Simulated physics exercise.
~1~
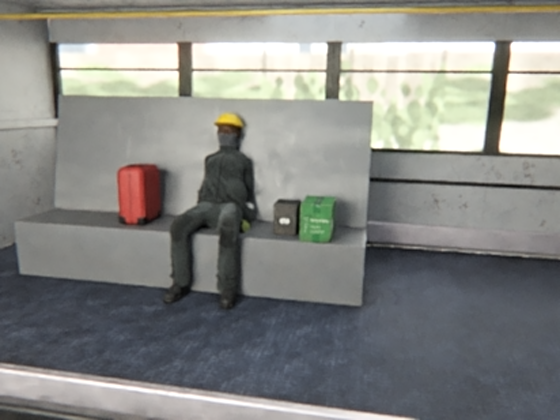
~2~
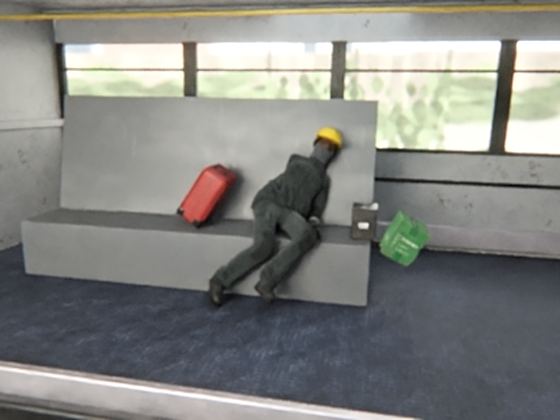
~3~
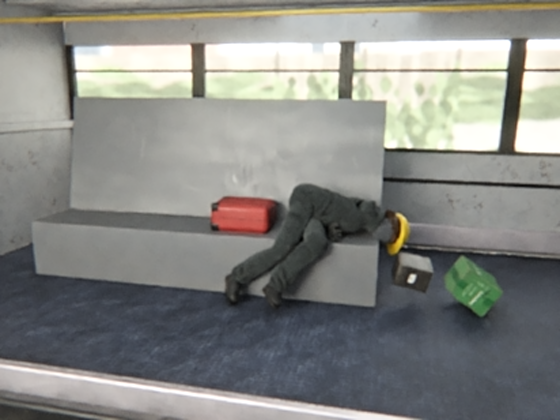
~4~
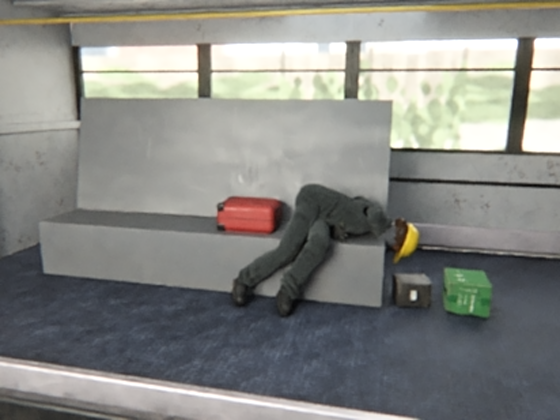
Slumped figure in yellow hard hat toppling right along a grey bench, red case tipping over, black and green containers falling off.
